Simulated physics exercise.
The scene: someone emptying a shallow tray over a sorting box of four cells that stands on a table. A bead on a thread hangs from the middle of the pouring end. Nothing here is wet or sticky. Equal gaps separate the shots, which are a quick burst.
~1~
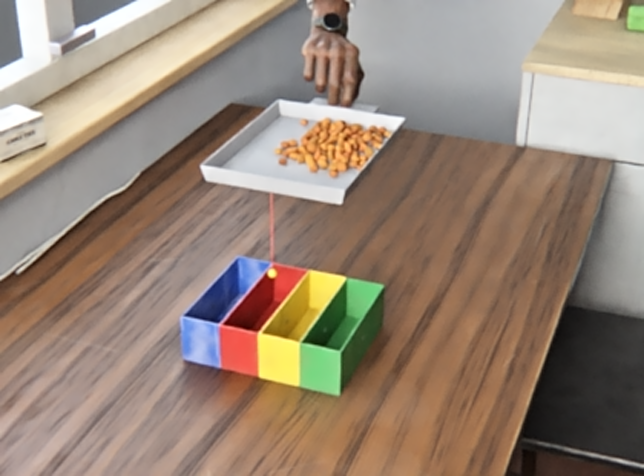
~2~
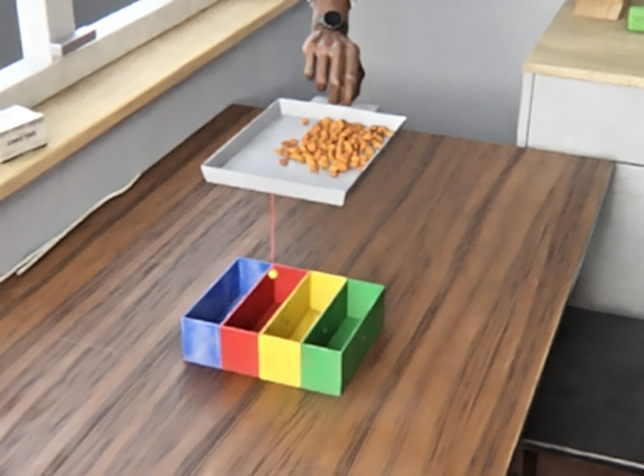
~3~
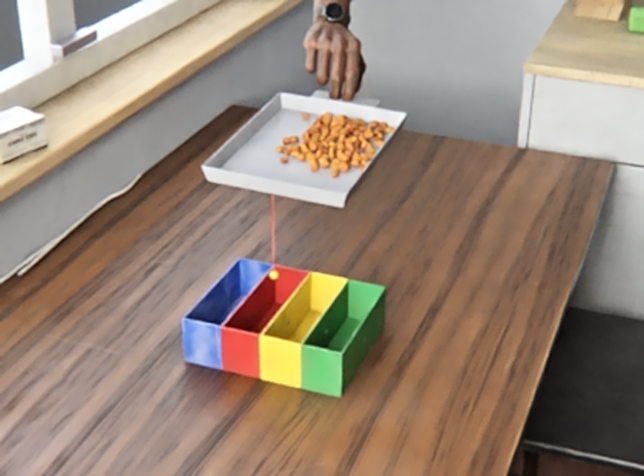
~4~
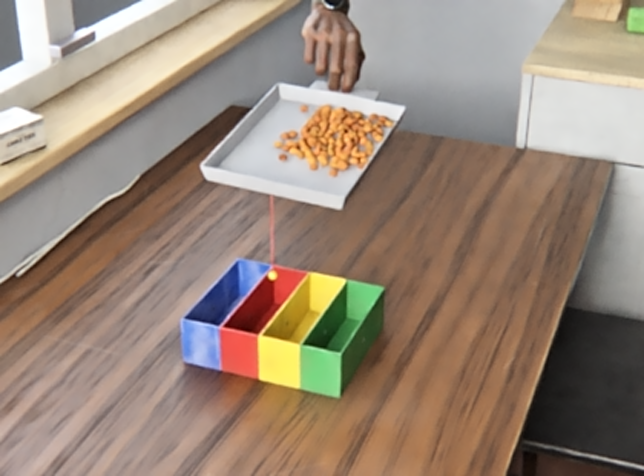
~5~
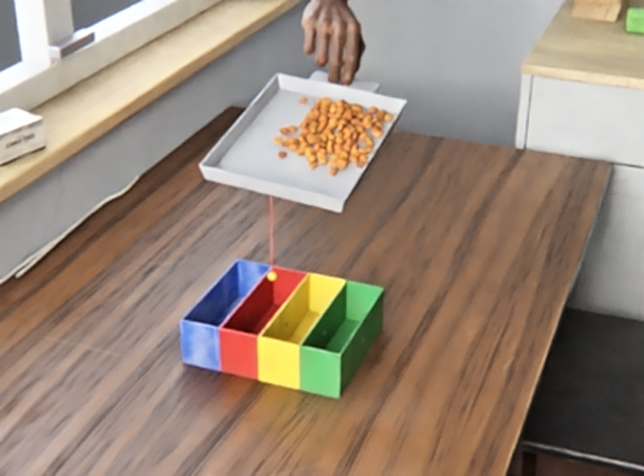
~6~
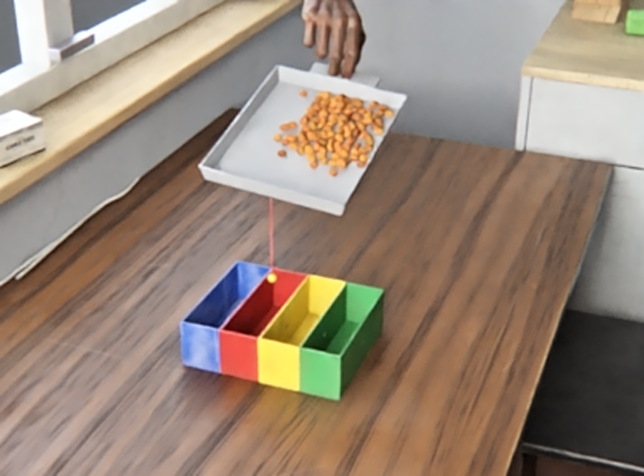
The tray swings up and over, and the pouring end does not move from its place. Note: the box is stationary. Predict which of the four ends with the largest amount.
The green one ends with the most.
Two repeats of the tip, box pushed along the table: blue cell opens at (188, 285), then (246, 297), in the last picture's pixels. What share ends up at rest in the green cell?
In order: 30 percent and 20 percent.
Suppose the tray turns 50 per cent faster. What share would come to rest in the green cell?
That works out at about 50 percent.
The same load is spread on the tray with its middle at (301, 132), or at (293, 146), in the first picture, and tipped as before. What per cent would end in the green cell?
That would be 60 per cent, and then 50 per cent.
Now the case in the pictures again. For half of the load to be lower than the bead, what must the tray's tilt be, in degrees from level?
Around 95°, give or take.
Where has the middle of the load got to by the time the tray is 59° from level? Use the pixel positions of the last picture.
Look close to (323, 189) in the last picture.
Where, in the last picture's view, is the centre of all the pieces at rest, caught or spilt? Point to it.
Once it all stops, the middle lies near (334, 351).
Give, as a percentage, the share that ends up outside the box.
I'd say around 0 per cent.
Soon, tray tipped steeply; nearly all on the tray; a stray few falling or outside the box.
A while on, tray tipped right over; about a quarter on the tray; about a third in the green cell; a small part in the yellow cell; about a quarter falling or outside the box.
Towards the end, tray tipped past a quarter turn; about two thirds in the green cell; about a third in the yellow cell; a stray few falling or outside the box.
Finally, tray tipped past a quarter turn; about two thirds in the green cell; about a third in the yellow cell; none in the red cell; none in the blue cell; a stray few outside the box.
